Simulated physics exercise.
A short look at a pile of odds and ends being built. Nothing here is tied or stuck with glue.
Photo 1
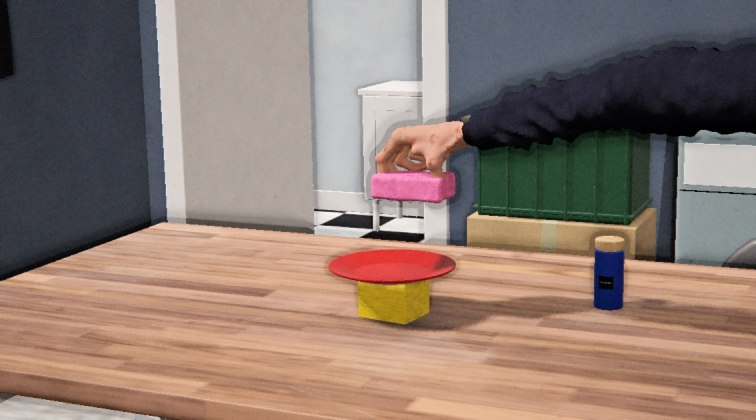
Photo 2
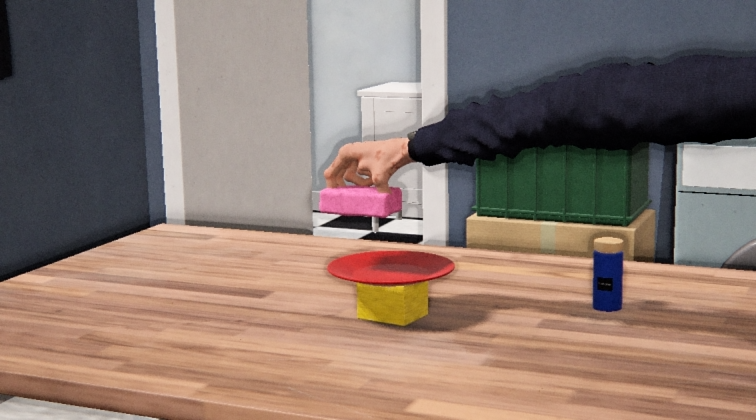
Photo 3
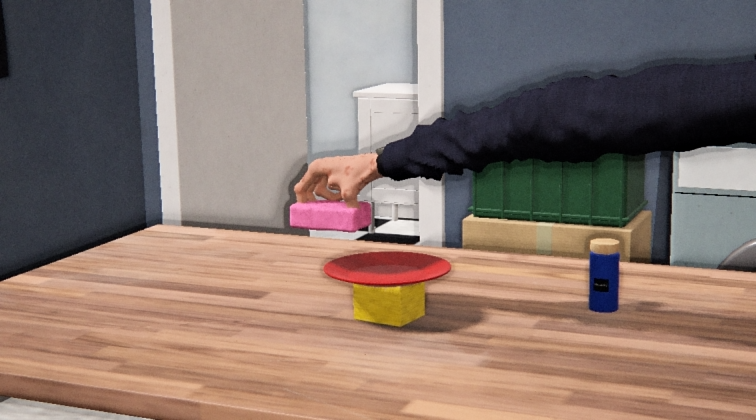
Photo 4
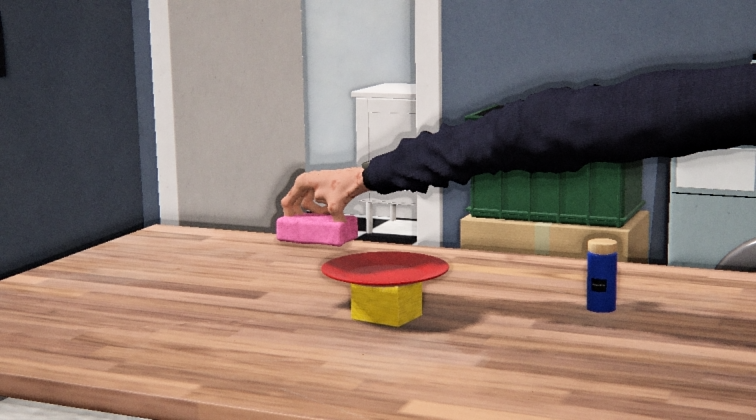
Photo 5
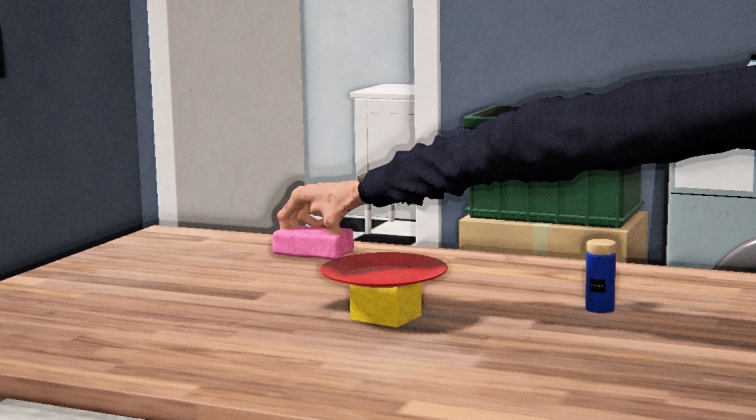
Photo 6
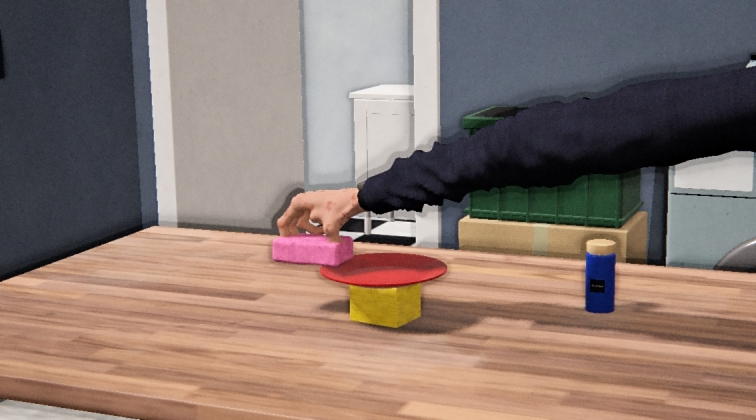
On a wooden table, a hand lowers a pink sponge leftward behind a red plate.
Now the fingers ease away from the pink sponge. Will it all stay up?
It is going to drop something.
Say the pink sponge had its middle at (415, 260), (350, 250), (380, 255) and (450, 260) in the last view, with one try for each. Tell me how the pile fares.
Lab note - try 1: No collapse; try 2: No collapse; try 3: No collapse; try 4: Collapse.
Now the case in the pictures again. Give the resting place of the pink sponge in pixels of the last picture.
Near (250, 295).
Then, 0.30 s on from there, pink sponge now fallen.
Then, 0.70 s on from there, things are still on the move.
In the end, fallen, pink sponge; the other 3 unmoved. At the end, from the last picture's camera, pink sponge near (250, 294). The pile gives way.
